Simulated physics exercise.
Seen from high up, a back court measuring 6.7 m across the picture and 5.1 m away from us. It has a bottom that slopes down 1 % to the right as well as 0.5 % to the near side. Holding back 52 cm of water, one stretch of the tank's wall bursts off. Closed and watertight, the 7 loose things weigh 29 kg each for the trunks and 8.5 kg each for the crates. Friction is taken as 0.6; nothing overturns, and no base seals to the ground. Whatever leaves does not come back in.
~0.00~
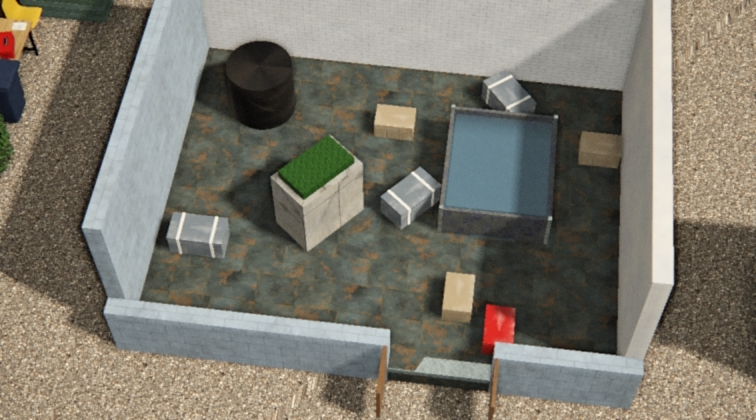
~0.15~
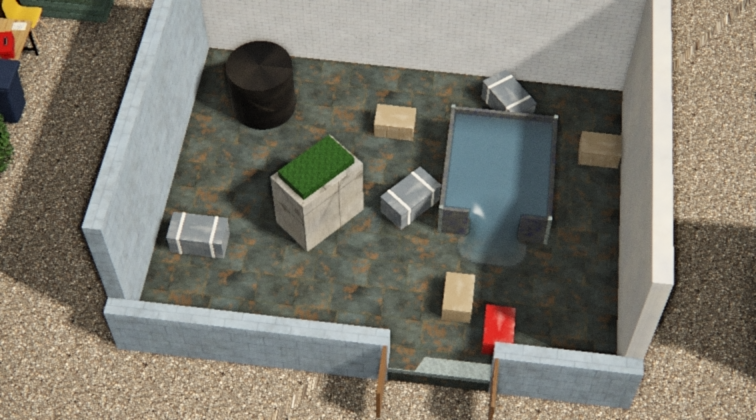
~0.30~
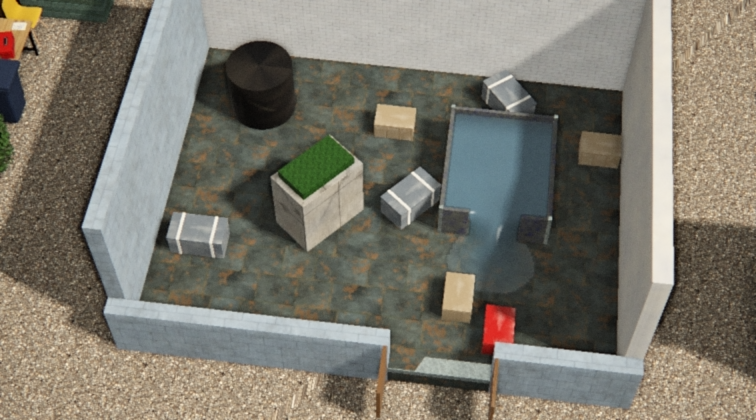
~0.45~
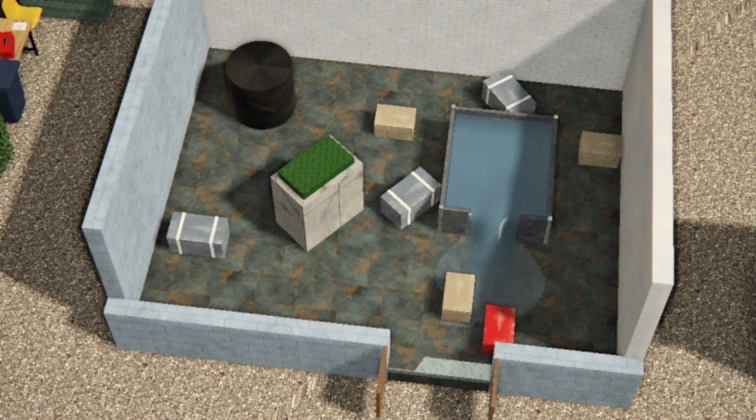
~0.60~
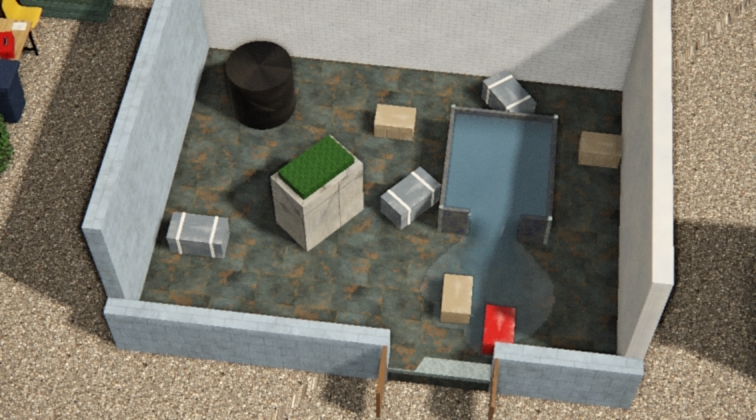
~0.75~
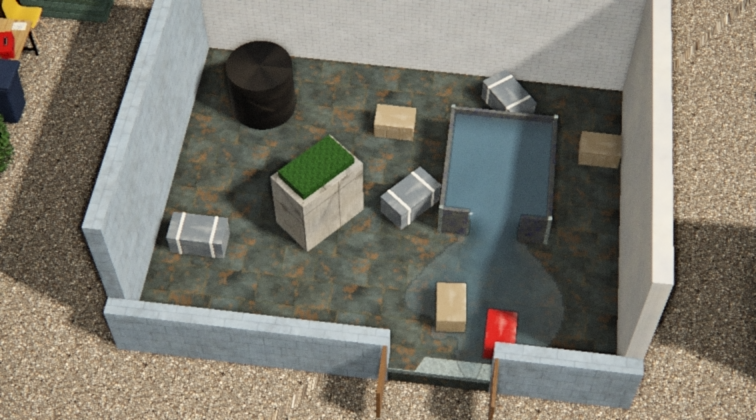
At first, a walled courtyard holds a full tank of water, a dark barrel, a grass-topped block and scattered crates. Then part of the tank's near wall opens, and water spreads across the floor toward the front. Finally, it surrounds a tan box and the red crate, and both shift slightly.
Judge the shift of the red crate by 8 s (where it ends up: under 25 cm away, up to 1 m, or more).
Washed away.
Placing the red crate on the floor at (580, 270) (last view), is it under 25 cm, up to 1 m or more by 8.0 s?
It goes a long way.
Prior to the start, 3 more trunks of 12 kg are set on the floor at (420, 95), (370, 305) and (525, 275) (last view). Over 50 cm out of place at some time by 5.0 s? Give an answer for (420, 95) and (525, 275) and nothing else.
First not far enough, second far enough.
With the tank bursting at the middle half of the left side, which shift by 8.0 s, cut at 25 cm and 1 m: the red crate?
Under that change, the red crate keeps its spot.
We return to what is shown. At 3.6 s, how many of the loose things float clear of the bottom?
Of them, 1.
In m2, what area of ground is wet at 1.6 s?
About 9.5 m2 is covered.
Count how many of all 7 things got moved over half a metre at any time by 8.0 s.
It works out to 3.
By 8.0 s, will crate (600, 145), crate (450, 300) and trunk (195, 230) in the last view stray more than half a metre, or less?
In that order: Over, more, under.
After 1.6 s the red crate is near (503, 334), 0.2 m from its start, afloat; 1 of 7 are out; 1 afloat.
After 3.6 s the red crate is near (464, 346), 0.6 m from its start, afloat; 1 of 7 are out; 1 afloat.
After 5.6 s the red crate has gone out; 2 of 7 are out; 1 afloat.
After 8.0 s the red crate has gone out; 2 of 7 are out; 1 afloat.
